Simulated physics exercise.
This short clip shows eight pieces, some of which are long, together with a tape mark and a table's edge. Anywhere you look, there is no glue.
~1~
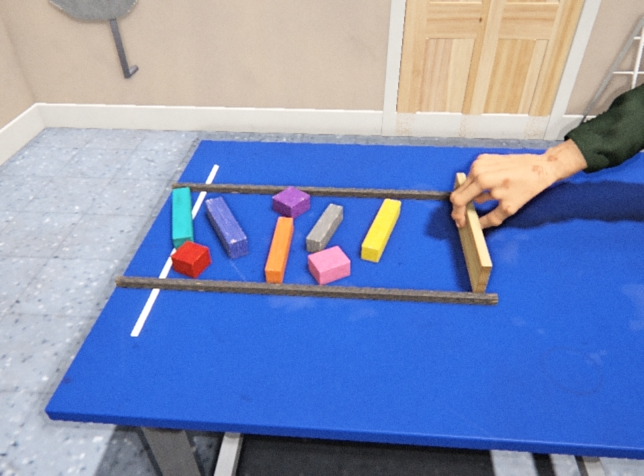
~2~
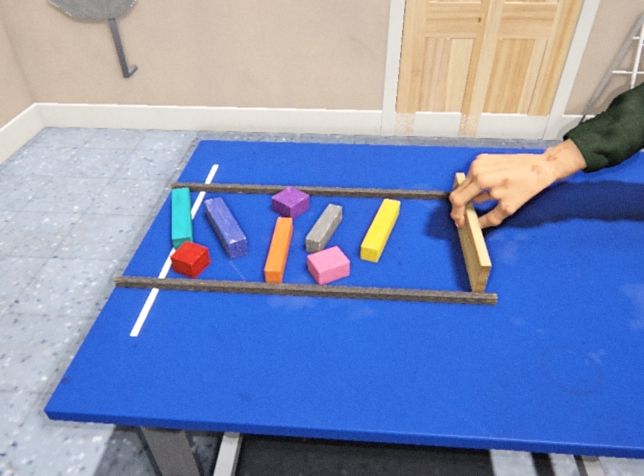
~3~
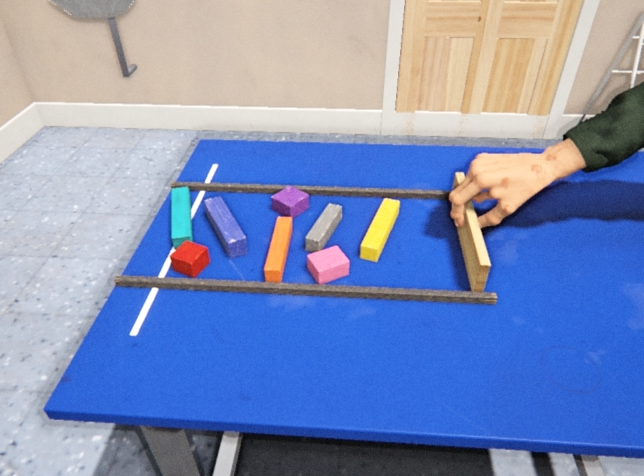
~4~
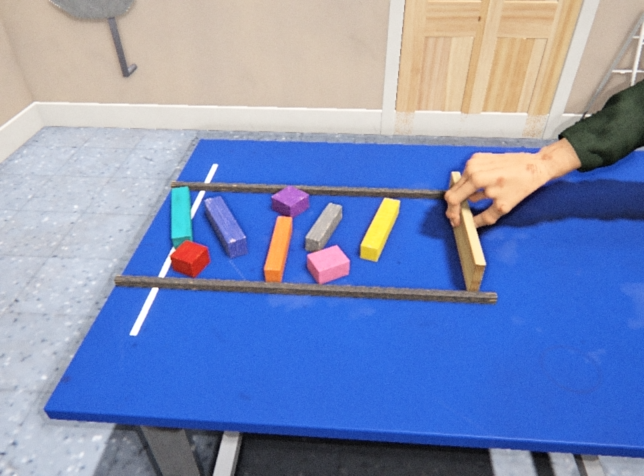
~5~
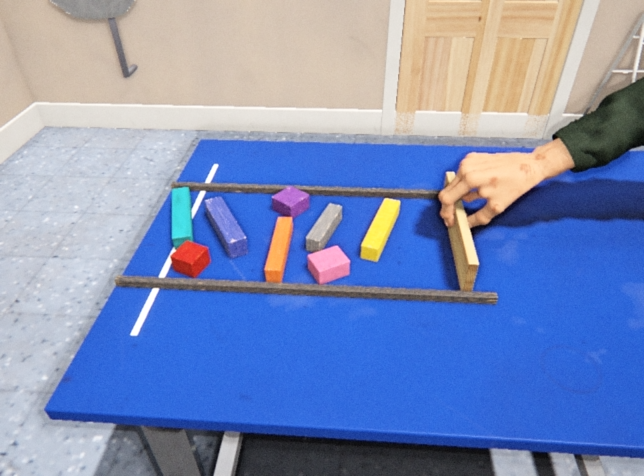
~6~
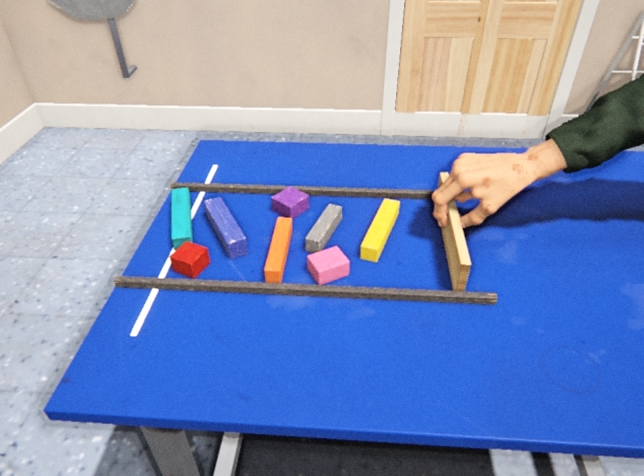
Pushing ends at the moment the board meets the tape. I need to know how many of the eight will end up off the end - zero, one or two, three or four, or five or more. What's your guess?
Three to four.
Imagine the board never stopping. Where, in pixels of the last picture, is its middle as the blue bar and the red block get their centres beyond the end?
Its middle is about (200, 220) and about (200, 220).
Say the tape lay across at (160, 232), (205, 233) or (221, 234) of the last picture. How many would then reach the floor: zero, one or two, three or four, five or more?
Falls: Five or more; one or two; not one.
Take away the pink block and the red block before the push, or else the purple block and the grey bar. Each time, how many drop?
Result: 2 in the first case, with 3 in the second.
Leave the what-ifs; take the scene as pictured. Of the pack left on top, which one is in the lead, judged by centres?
The orange bar.
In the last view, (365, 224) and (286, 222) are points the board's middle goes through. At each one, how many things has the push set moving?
Tally: 1; 6.
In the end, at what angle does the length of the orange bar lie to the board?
Out of line by around 5°.
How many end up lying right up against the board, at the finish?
Number: 2.
A little later, none off yet; turquoise stick at rest near (182, 217); red block at rest near (190, 260); blue bar at rest near (225, 227).
Next, none off yet; turquoise stick at rest near (182, 217); red block moving near (186, 262); blue bar shifted a little near (205, 226).
When it is over, the number that fall off is three or four; down, blue bar, red block and turquoise stick.
